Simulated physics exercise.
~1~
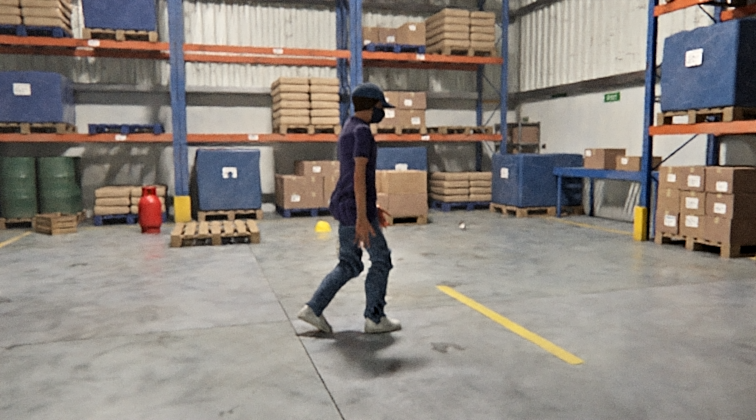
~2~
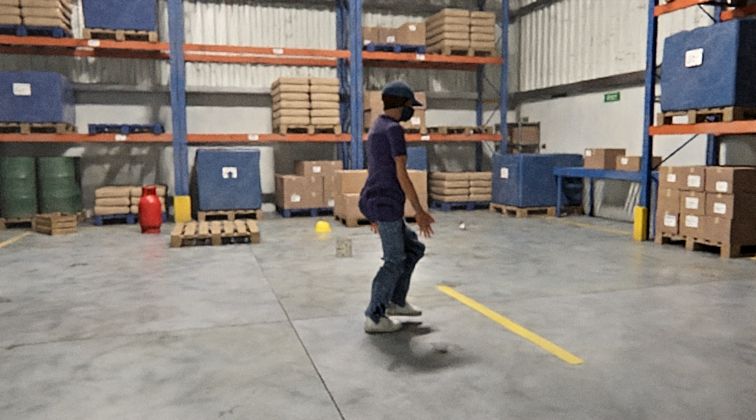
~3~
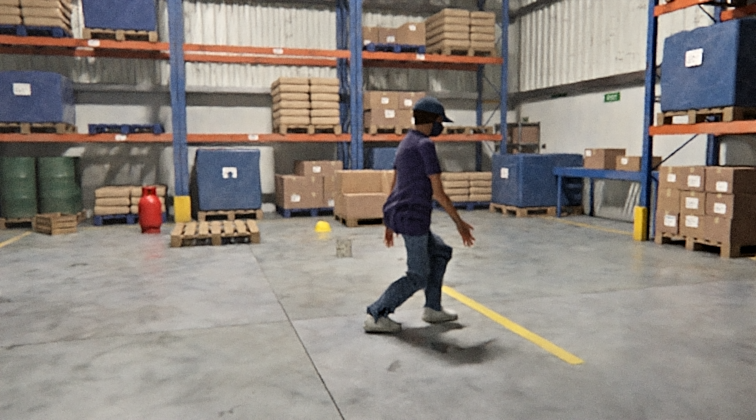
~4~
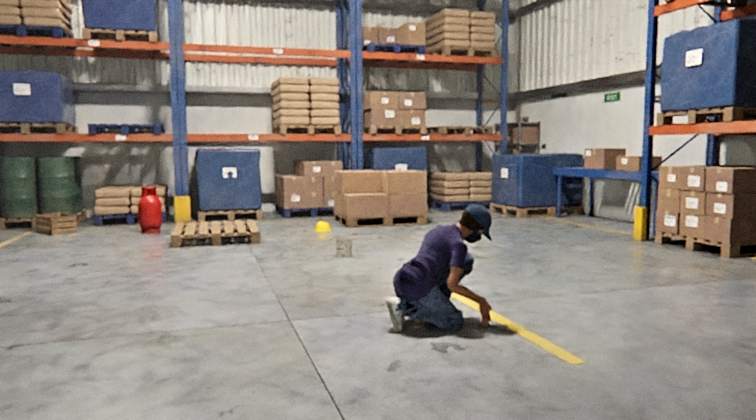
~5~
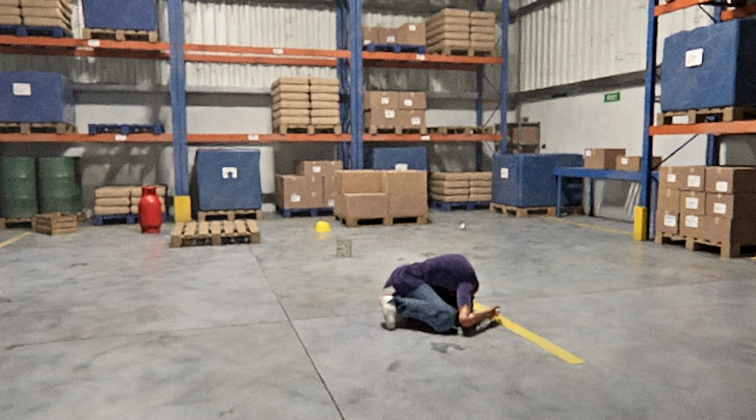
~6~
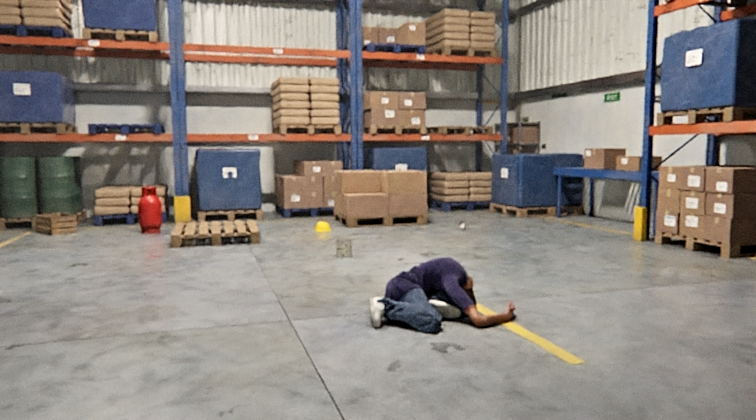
In a warehouse, a person staggers right, drops, and folds forward short of yellow tape.
